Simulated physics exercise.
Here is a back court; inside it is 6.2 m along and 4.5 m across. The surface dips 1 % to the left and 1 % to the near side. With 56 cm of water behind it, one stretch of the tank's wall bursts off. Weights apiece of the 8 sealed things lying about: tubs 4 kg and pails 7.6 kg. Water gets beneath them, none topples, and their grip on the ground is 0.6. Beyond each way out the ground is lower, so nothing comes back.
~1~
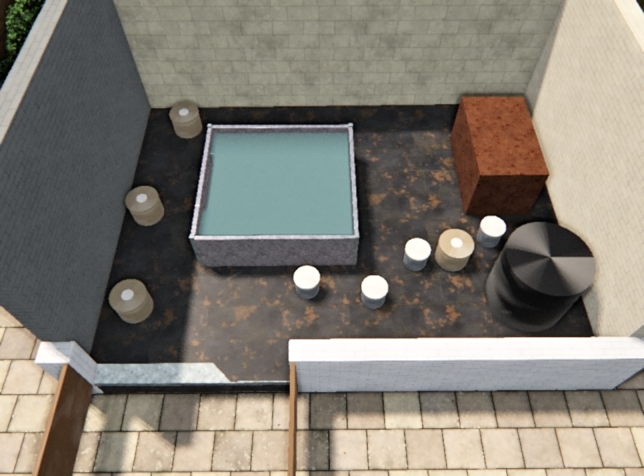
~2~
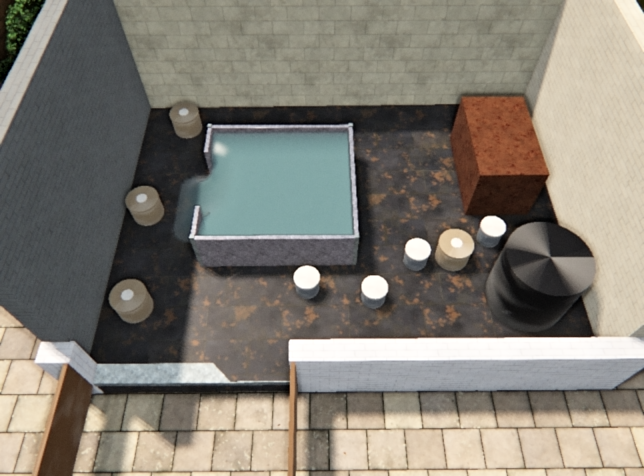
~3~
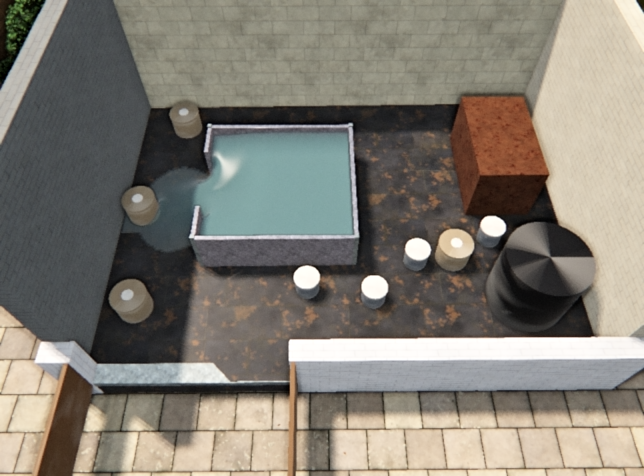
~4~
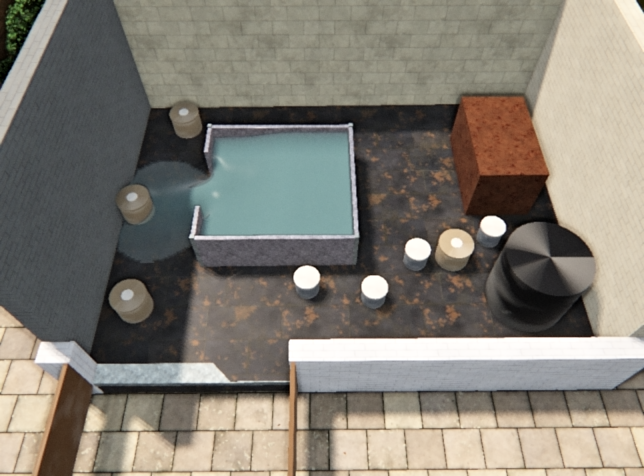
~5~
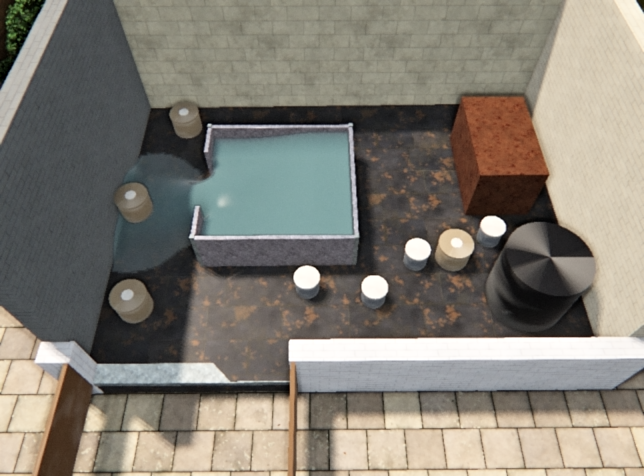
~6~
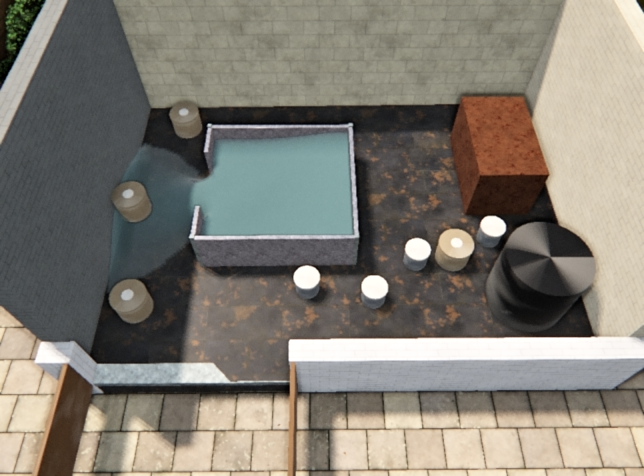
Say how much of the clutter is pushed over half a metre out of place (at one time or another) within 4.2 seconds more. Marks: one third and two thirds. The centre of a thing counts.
Share: Between one and two thirds.
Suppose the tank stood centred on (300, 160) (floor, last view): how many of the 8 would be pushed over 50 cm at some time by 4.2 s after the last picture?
In that case 3 of them.
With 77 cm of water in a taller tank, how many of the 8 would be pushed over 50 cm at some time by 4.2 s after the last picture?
Then 3.
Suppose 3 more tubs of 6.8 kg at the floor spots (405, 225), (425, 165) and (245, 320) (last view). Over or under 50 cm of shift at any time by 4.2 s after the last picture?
In turn: Under, short of it, short of it.
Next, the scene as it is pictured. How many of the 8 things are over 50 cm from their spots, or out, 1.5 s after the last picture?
I count 3.
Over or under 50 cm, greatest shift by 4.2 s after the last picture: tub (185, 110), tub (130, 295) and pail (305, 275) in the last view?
In turn: Past it, more, short of it.
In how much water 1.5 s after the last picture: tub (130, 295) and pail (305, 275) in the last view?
About 2 and 0 cm.
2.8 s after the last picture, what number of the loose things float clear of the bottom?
At that moment 1.
Then, 0.4 s after the last picture 0 of 8 are over 50 cm from their spots; 1 afloat.
Then, 1.5 s after the last picture 3 of 8 are over 50 cm from their spots; 0 afloat.
Then, 2.8 s after the last picture 3 of 8 are over 50 cm from their spots; 1 afloat.
Then, 4.2 s after the last picture 3 of 8 are over 50 cm from their spots, and 3 have been at some point; 1 afloat.
